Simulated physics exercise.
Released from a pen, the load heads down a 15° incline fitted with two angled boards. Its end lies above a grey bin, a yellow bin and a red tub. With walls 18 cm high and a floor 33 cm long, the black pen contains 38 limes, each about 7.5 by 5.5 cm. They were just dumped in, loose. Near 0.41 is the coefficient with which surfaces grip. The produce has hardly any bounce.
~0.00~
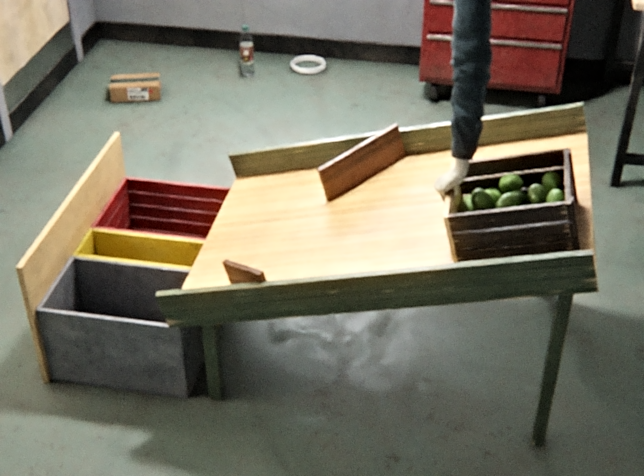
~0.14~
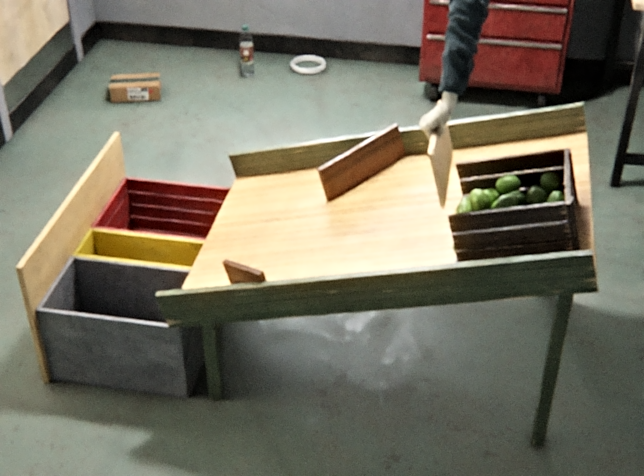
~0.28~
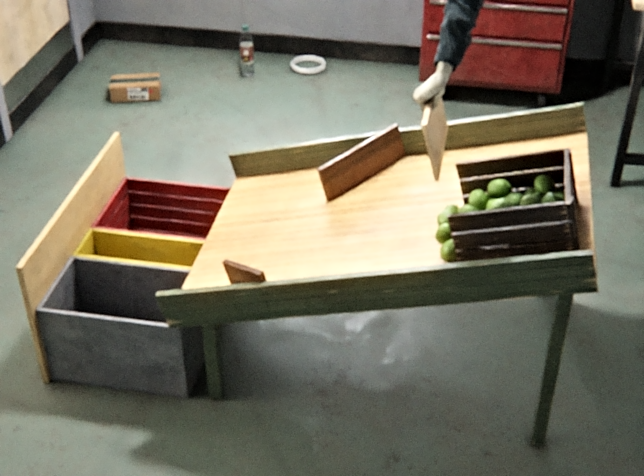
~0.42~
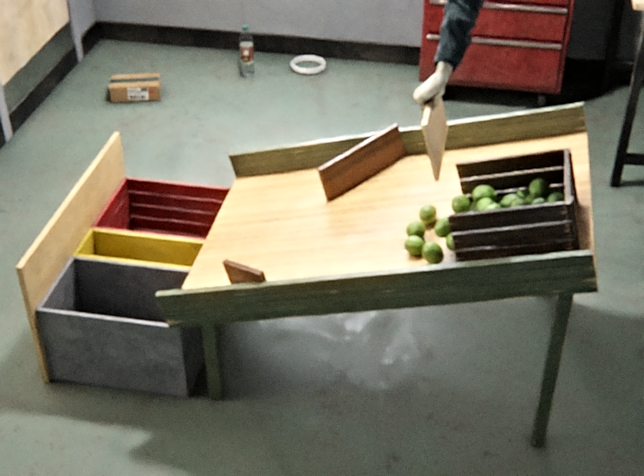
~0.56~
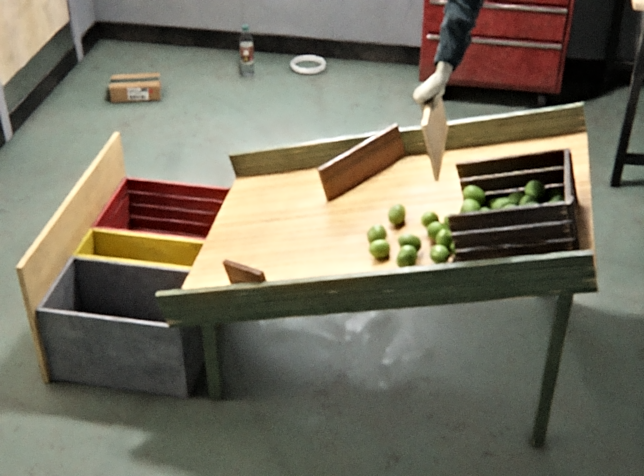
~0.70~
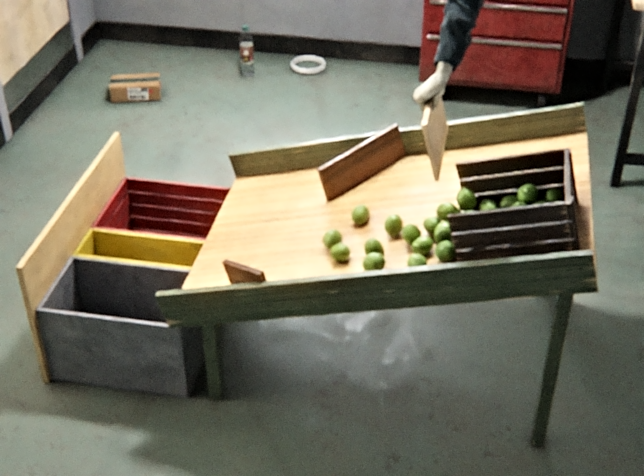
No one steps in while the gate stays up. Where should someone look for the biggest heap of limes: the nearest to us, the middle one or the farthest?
The winner is the proximal one.
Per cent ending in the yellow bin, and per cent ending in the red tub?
Roughly 30 and 5 per cent.
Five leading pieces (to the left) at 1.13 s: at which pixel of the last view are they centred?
Centre: Approx. (218, 250) px.
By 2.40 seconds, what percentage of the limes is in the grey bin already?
I'd say near 50 per cent at that moment.
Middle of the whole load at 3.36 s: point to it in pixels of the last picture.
Roughly at pixel (106, 335).
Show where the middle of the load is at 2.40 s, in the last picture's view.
(133, 332).
After 1.13 s, 12 still in the black pen, 25 on the slope and 1 in the air.
After 1.66 s, 4 still in the black pen, 4 in the grey bin, 2 in the yellow bin, 1 in the red tub, 24 on the slope and 3 in the air.
After 2.40 s, 19 in the grey bin, 7 in the yellow bin, 1 in the red tub, 9 on the slope and 2 in the air.
Final count (at 3.36 s), 25 in the grey bin, 11 in the yellow bin and 2 in the red tub.
